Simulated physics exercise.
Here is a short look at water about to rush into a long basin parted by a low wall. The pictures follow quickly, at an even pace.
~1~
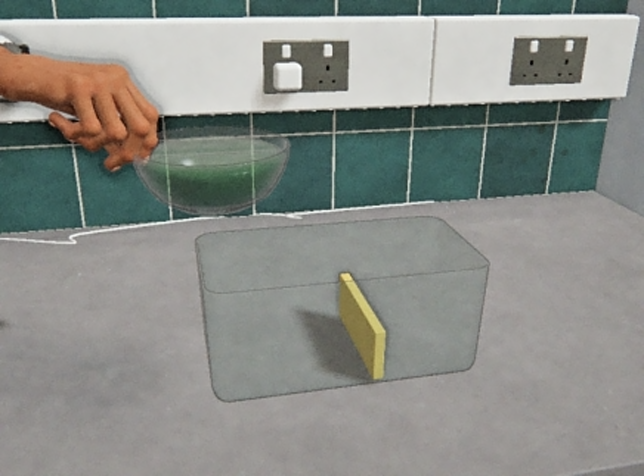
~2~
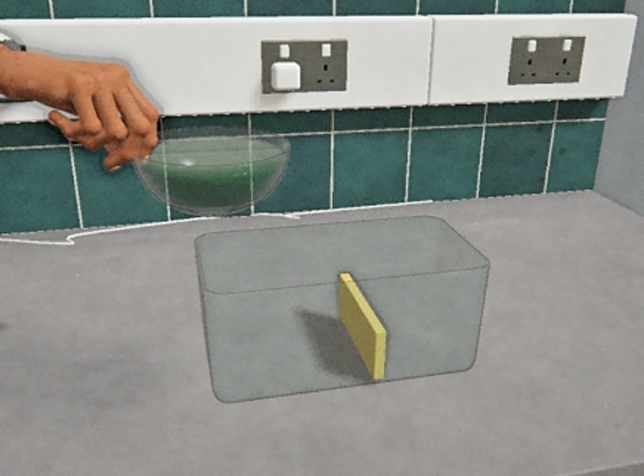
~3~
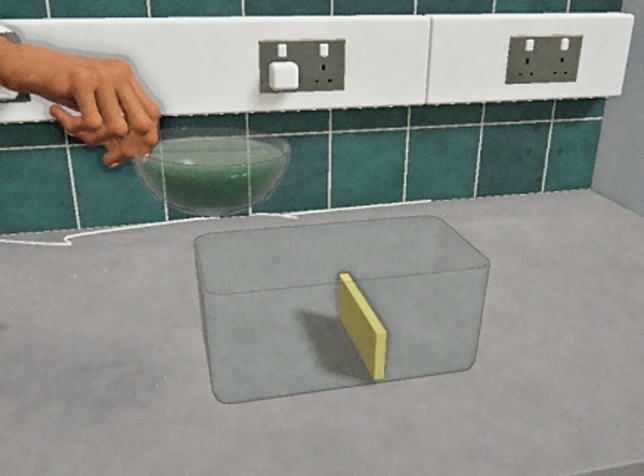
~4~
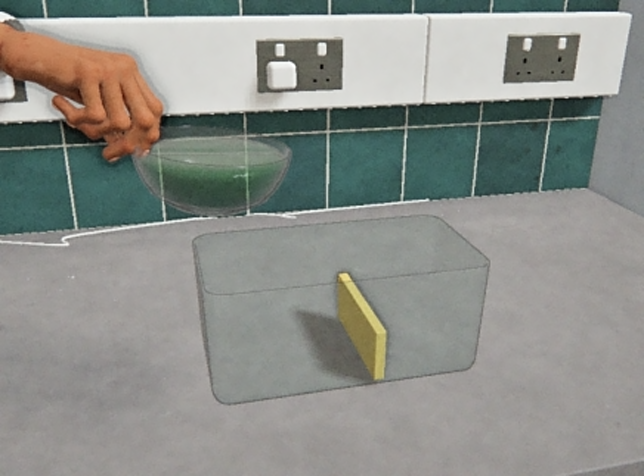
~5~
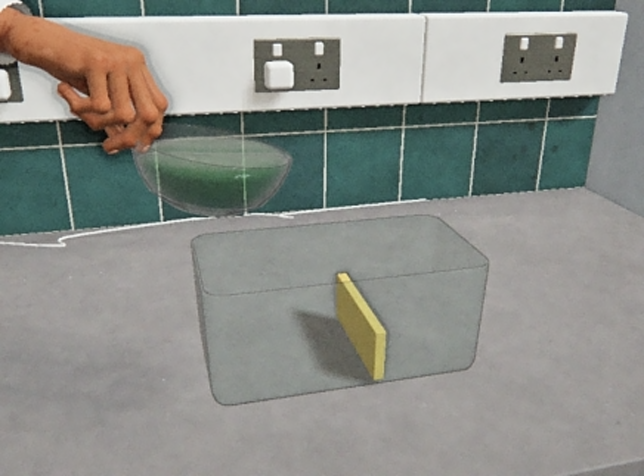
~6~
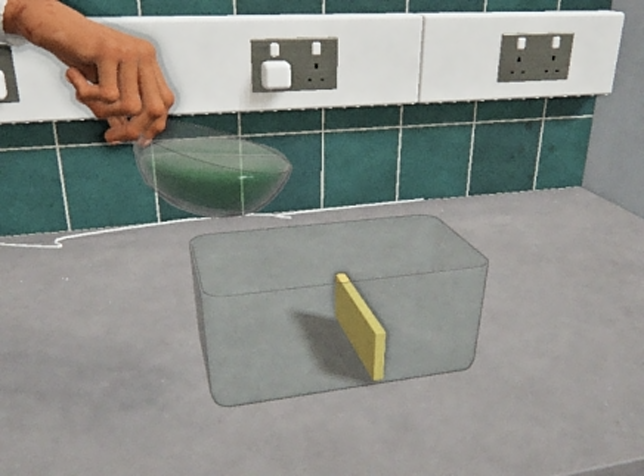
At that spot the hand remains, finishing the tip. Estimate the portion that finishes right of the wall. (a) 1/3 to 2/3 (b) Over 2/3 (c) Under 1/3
c.
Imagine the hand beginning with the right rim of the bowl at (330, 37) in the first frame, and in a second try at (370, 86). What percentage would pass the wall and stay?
First try: Near 75 percent; second try: Near 85 percent.
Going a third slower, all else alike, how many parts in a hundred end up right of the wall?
Close to 5 per cent.
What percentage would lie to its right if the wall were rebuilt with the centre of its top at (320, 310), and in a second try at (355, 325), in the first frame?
Roughly 65 % and 25 %.
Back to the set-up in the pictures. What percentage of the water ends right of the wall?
Roughly 5 %.
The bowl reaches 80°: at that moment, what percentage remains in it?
15 per cent, roughly.
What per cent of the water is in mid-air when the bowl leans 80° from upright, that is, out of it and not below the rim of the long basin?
Around 25 in a hundred.
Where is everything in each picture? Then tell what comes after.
In the first frame, it leans 0°; its right rim is at (287, 143); the water meets the walls at (136, 157) and (283, 149); the long basin's rim runs from (200, 263) to (464, 241); the wall's top is at (361, 302).
In the second frame, it leans 1°; its right rim is at (288, 144); the water meets the walls at (135, 156) and (283, 149).
In the third frame, it leans 3°; its right rim is at (288, 146); the water meets the walls at (135, 155) and (283, 151).
In the fourth frame, it leans 6°; its right rim is at (289, 151); the water meets the walls at (136, 154) and (284, 152).
In the fifth frame, it leans 11°; its right rim is at (289, 157); the water meets the walls at (137, 153) and (286, 153).
In the sixth frame, it leans 17°; its right rim is at (289, 165); the water meets the walls at (139, 155) and (288, 158); 1 per cent is over the edge.
A moment on, the bowl is tipped on its side and 17 per cent is still to pour, 53 is left of the wall and 3 right of it.
Next, the bowl is tipped right over and 0 per cent is still to pour, 94 is left of the wall and 4 right of it.
Then the bowl is tipped right over and 0 per cent is still to pour, 94 is left of the wall and 5 right of it.
Later the bowl is tipped right over and 0 per cent is still to pour, 94 is left of the wall and 5 right of it.
Finally, 94 per cent lies left of the wall, 5 right of it and 1 outside.
